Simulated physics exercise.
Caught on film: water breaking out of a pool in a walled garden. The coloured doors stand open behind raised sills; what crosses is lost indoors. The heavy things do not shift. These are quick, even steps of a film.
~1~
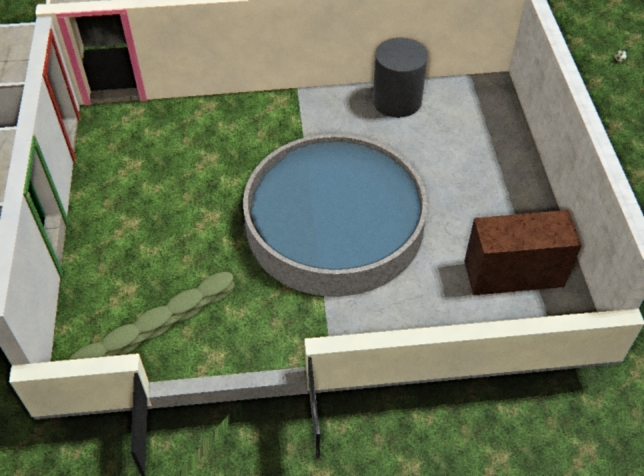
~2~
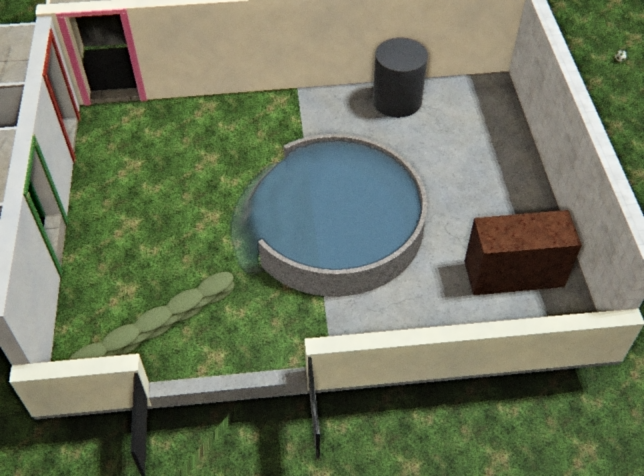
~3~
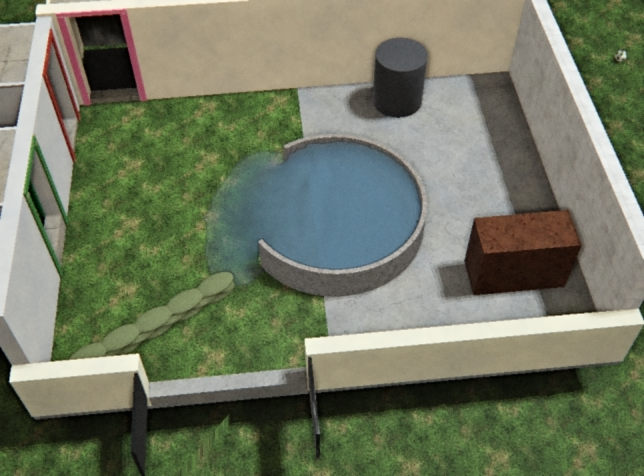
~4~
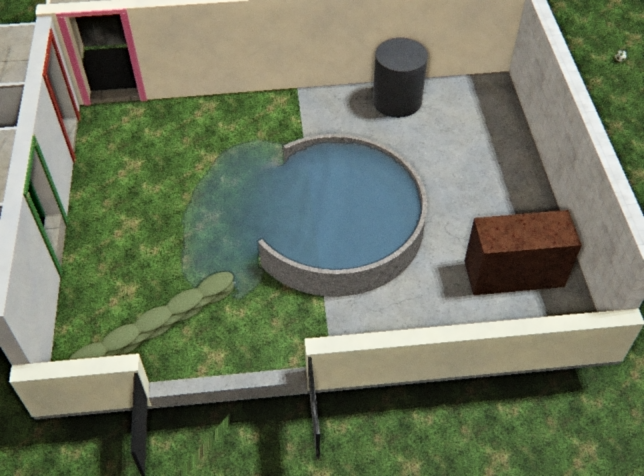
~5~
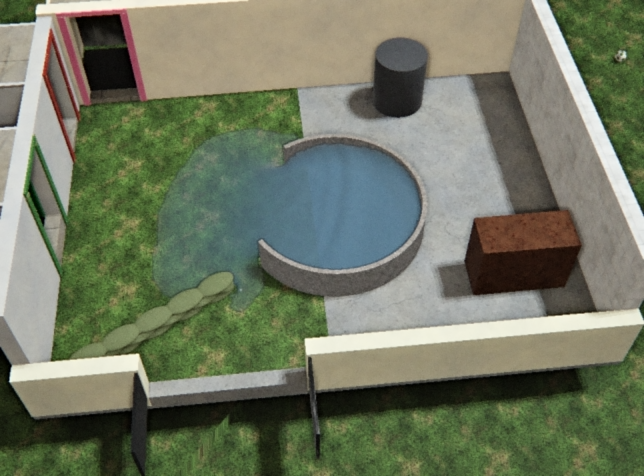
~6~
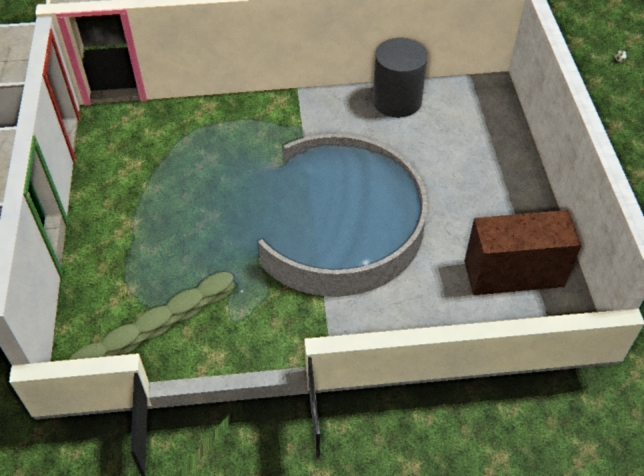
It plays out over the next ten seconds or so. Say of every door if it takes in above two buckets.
In the end: The red door lets in a lot; the green door admits no more than that; the pink door lets in a lot.
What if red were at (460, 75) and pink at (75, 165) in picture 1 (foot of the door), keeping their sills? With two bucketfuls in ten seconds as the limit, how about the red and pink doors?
Red holds, pink lets more in.
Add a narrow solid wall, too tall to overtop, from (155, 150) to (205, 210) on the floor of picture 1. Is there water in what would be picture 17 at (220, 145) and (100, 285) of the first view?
As listed: Covered, flooded.
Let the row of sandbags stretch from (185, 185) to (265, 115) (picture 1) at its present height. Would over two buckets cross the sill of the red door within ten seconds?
One by one: Red is under.
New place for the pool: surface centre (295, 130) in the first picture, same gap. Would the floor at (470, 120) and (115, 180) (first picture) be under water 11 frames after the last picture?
One after the other: No water, under water.
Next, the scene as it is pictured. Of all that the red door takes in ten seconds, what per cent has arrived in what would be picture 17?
Roughly 0 per cent.
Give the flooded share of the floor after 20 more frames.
Near 45 in a hundred.
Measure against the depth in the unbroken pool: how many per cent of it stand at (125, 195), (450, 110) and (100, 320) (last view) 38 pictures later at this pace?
Roughly 30, 0 and 30 per cent, in turn.
A moment on, water covers 30 % of the floor; the red door not reached, the green door not reached, the pink door not reached.
Next, water covers 40 % of the floor; the red door wet at the sill, nothing in, the green door wet at the sill, nothing in, the pink door not reached.
Then, water covers 45 % of the floor; the red door under two buckets in, the green door wet at the sill, nothing in, the pink door under two buckets in.
Later, water covers 55 % of the floor; the red door far over two buckets in, the green door wet at the sill, nothing in, the pink door over two buckets in.
In the end, water covers 70 % of the floor; the red door far over two buckets in, the green door wet at the sill, nothing in, the pink door far over two buckets in.
